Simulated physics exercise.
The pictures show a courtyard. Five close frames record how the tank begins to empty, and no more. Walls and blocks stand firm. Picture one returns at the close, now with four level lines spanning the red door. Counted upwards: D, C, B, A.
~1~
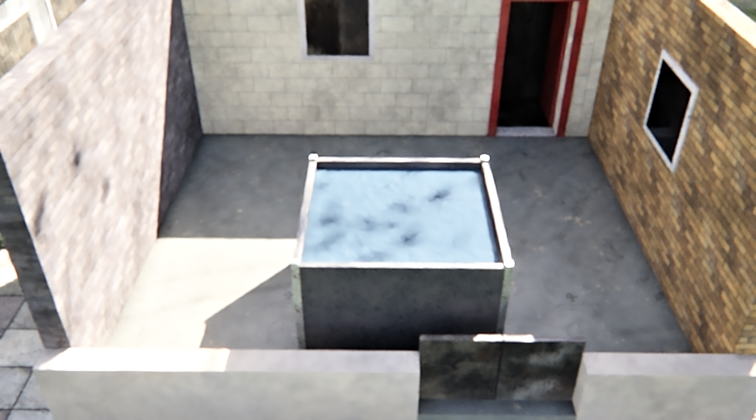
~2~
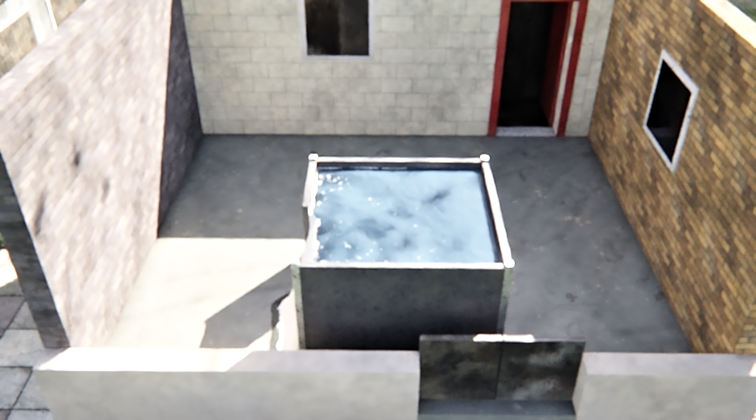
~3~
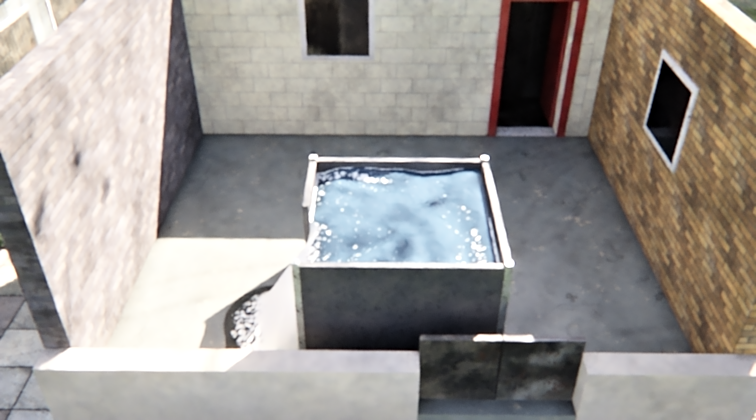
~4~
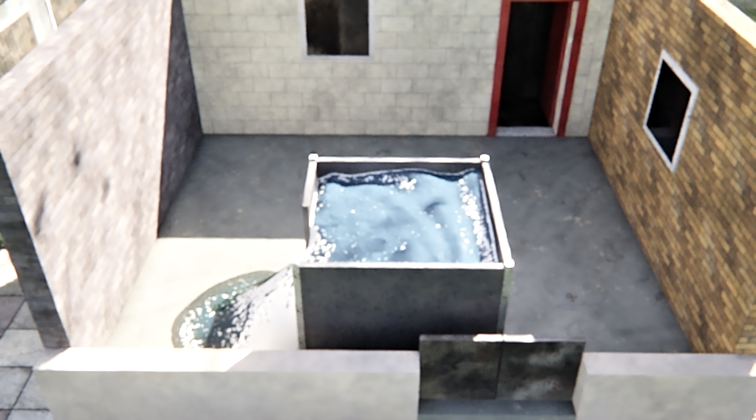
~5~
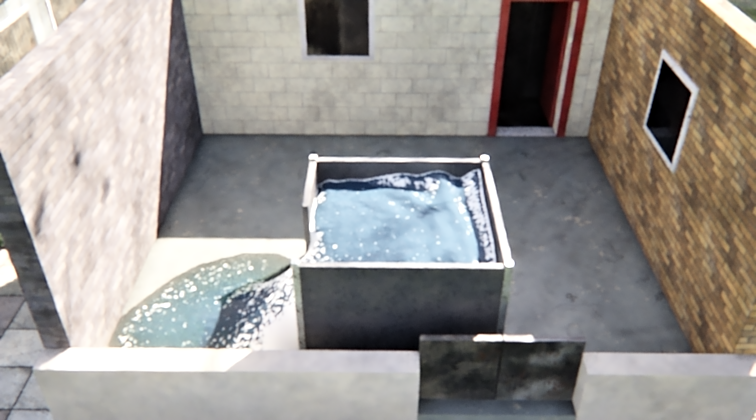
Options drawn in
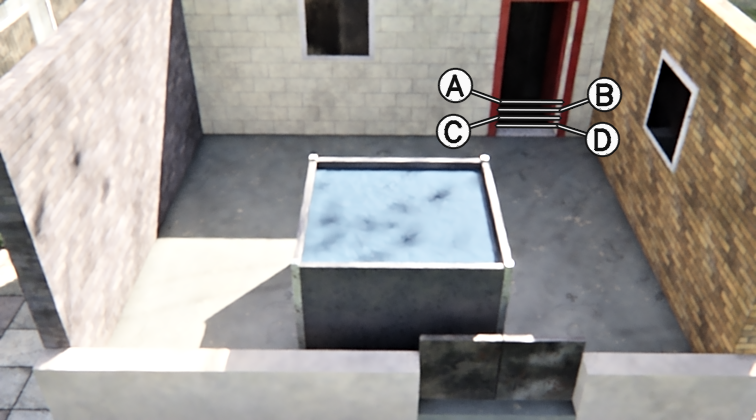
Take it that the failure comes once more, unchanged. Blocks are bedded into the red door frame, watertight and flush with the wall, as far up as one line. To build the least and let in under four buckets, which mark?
Go for D.
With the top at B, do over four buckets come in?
No.
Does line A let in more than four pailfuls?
No, not at all.
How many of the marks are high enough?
All four.
On the marked copy, A at (530, 101); B at (529, 109); C at (528, 117); D at (527, 125); from the bottom up D, C, B, A.
With A, nothing gets over.
With B, nothing gets over.
With C, nothing gets over.
With D, a bucket or two gets in.
